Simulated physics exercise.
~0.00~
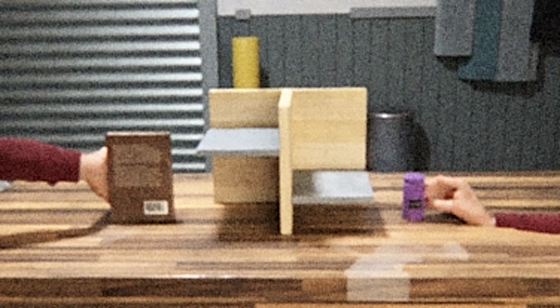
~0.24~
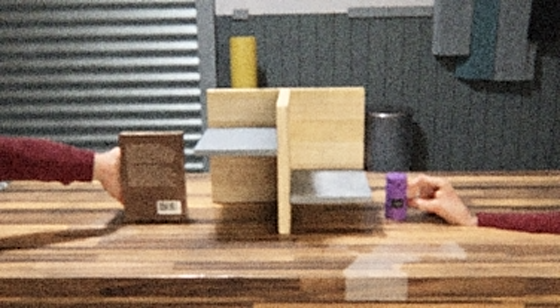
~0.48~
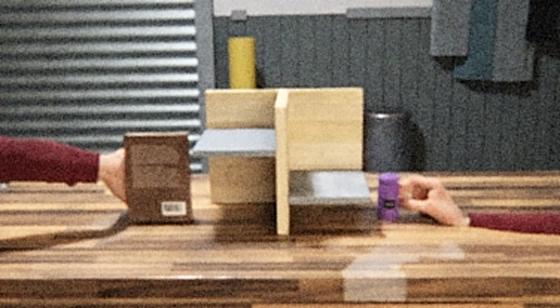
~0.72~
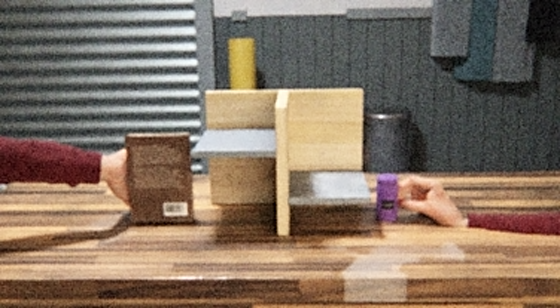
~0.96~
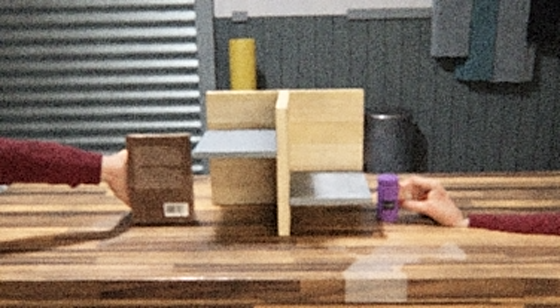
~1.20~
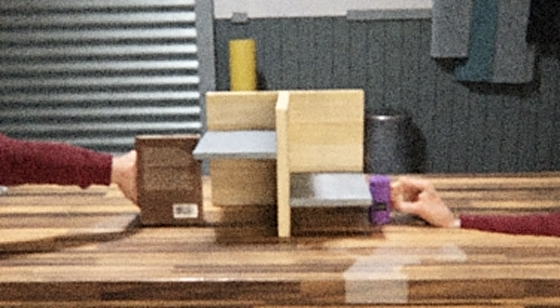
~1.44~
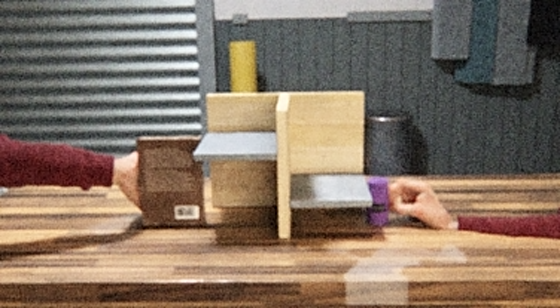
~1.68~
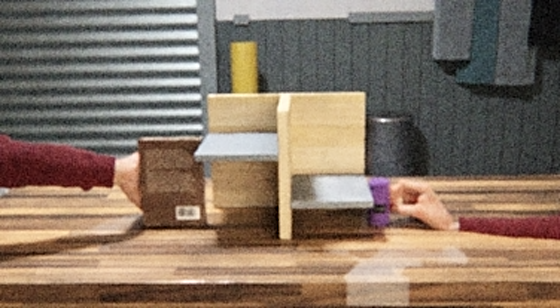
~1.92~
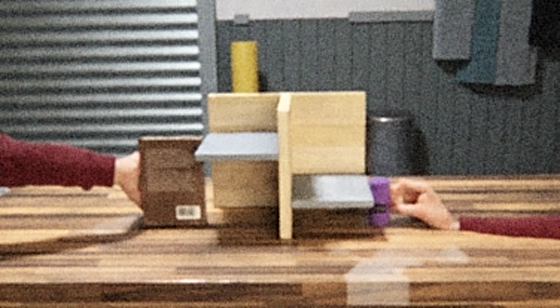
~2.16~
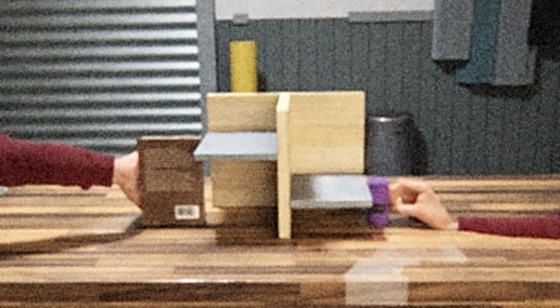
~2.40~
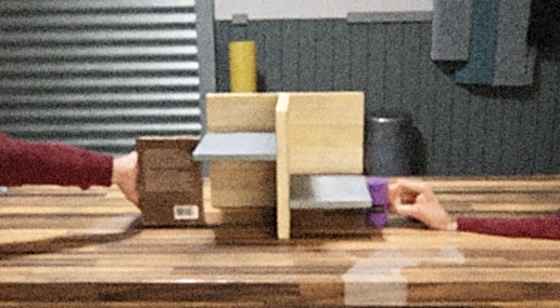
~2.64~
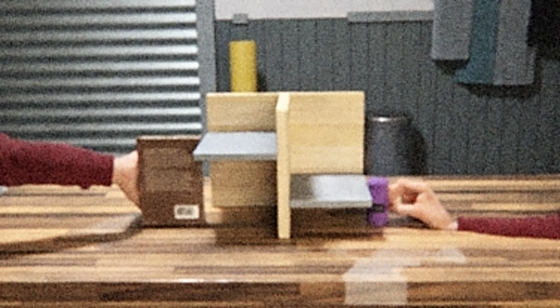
A wooden stand with two grey shelves sits on a striped wooden table, seen from the front by a slightly swaying camera, with corrugated metal, dark panelling, a yellow cylinder and a dark canister behind. At the left, a hand in a maroon sleeve holds an upright brown book, while another at the right holds a small purple shaker. Both hands slide their things inward toward the shelves, then pause just short. They push a little farther, until each meets a shelf's outer edge. There both stop, too tall to pass under, still upright and still held.
